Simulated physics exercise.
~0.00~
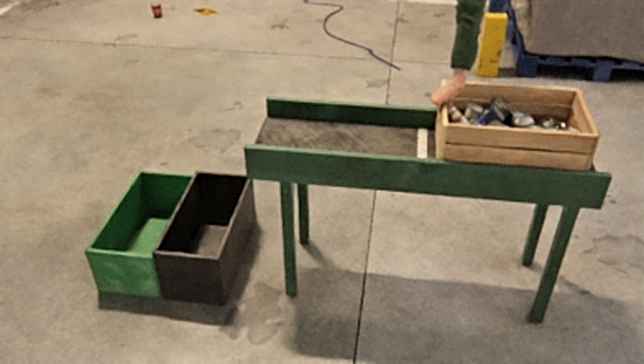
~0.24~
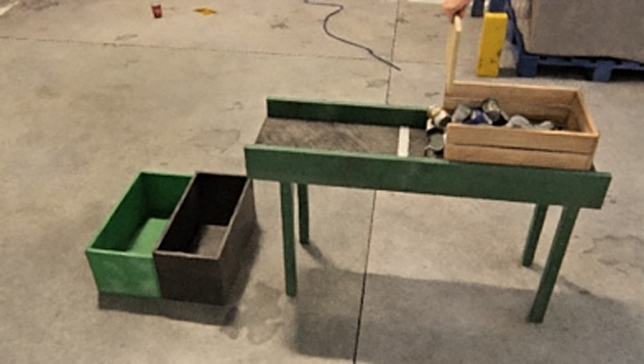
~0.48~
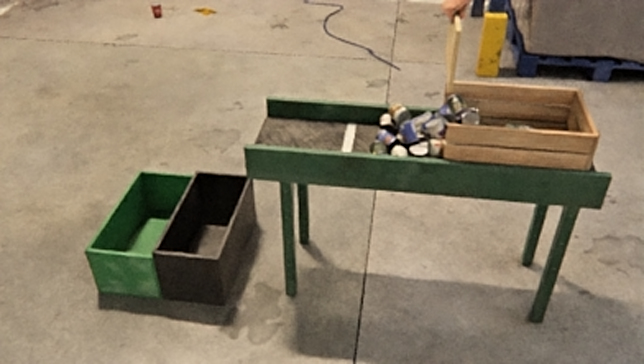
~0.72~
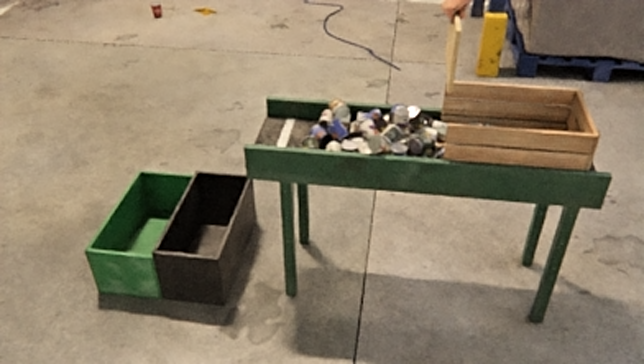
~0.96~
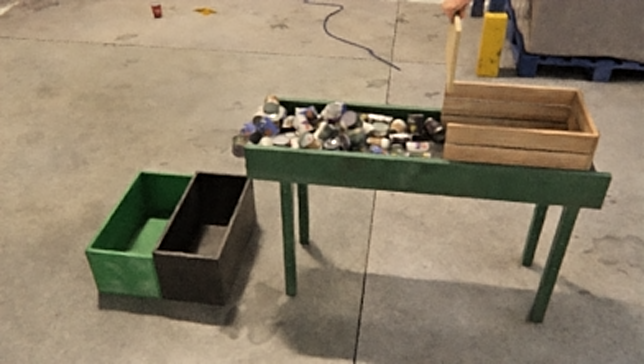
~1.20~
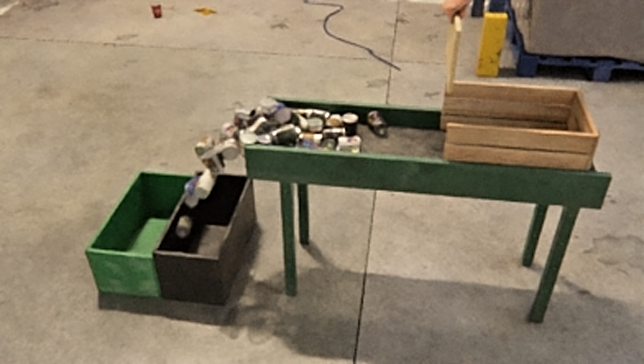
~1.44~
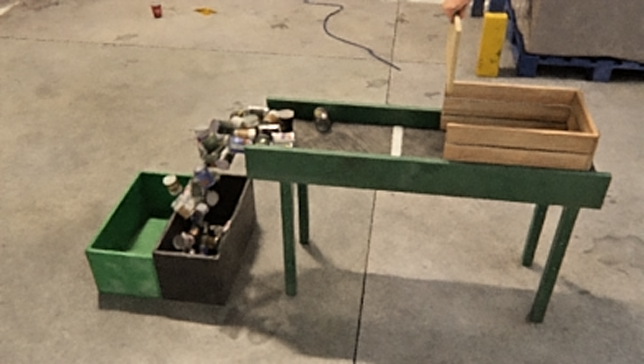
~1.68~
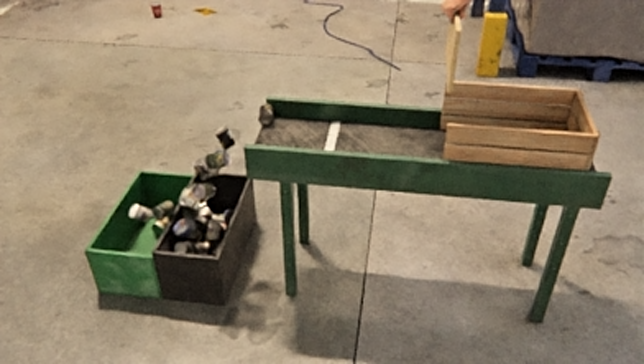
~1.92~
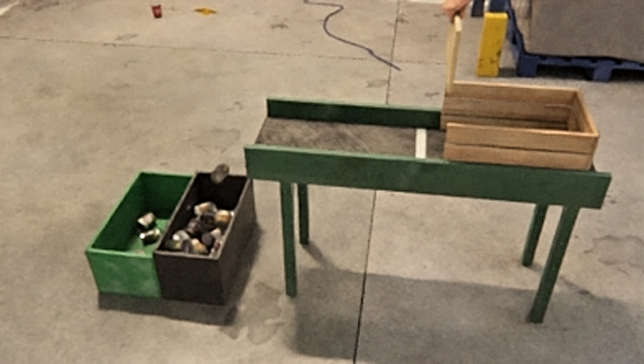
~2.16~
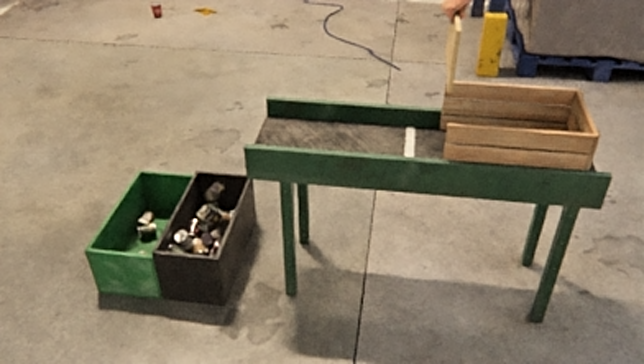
On a concrete floor, a hand lifted the gate of a wooden pen and a green-sided belt carried a jumble of small tins left, spilling them off the end, mostly into the black tote, with a few landing in the green bin beyond.
